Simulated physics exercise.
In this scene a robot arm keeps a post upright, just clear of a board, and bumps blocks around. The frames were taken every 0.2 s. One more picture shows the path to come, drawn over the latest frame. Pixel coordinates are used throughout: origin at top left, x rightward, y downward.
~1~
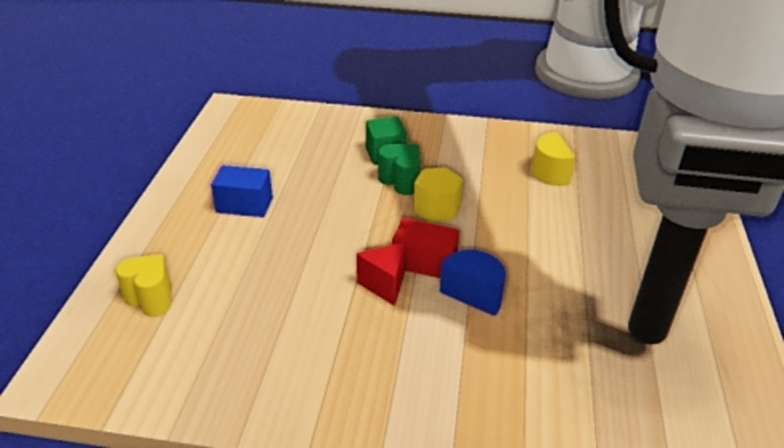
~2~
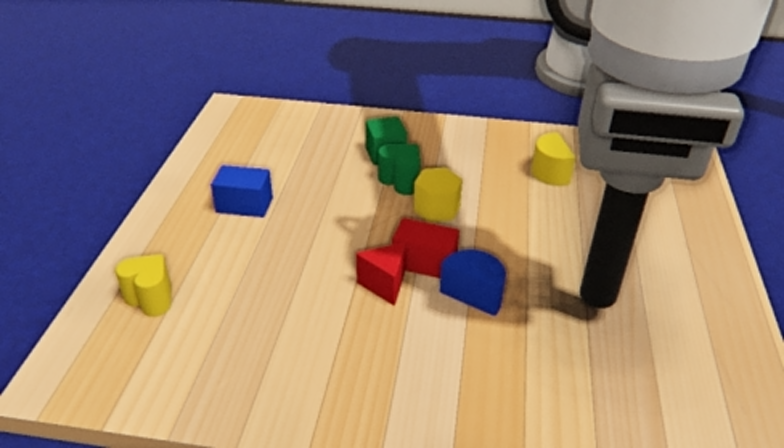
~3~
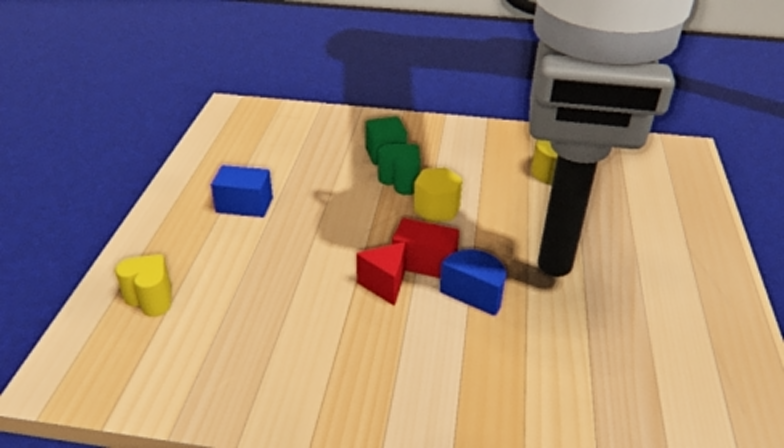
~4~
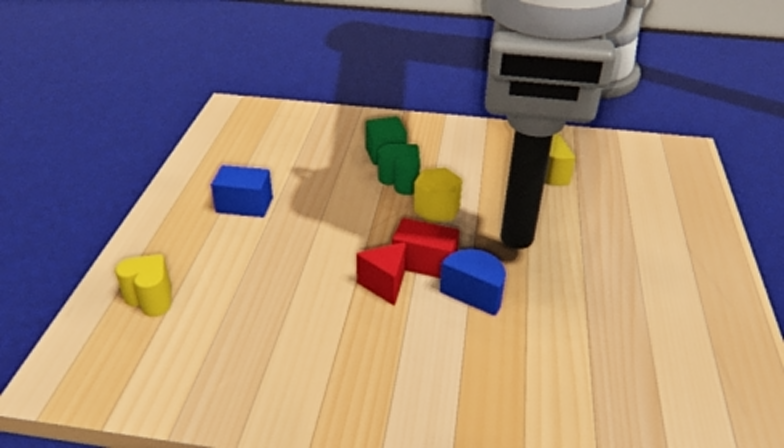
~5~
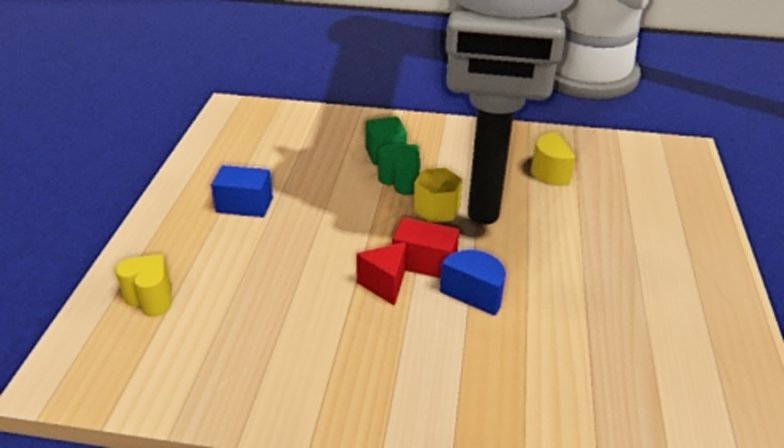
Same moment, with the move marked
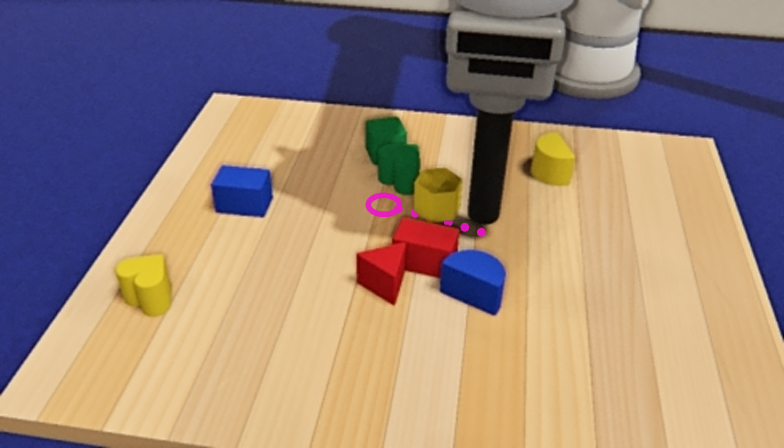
A robot arm with a black post moved left and away across a wooden board, passing the blue half-round block and stopping short of nothing, beside the yellow six-sided block, while the colored blocks stayed still.
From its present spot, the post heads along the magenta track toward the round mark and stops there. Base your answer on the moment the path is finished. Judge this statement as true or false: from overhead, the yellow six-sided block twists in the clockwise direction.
Verdict: True.
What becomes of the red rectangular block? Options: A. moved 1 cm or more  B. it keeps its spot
B.
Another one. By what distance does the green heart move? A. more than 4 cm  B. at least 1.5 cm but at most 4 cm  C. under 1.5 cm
Option B.
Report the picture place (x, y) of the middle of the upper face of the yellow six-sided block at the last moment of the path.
I think it will end close to (404, 157).
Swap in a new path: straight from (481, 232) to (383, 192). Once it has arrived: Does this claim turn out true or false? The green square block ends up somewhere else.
The claim holds.
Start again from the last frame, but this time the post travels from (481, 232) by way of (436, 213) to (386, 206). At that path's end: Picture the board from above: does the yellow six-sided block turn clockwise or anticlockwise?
The sense of turning is clockwise.
The line goes straight from (481, 232) to (384, 205).
On the path given first. Halfway along, post at (432, 202); green heart at (394, 144), turned 15° anticlockwise; yellow six-sided block at (418, 167), turned 35° clockwise.
At the end, post at (384, 189); green square block at (380, 118), turned 15° anticlockwise; green heart at (398, 134), turned 35° anticlockwise; red rectangular block unmoved; yellow six-sided block at (404, 157), turned 100° clockwise.
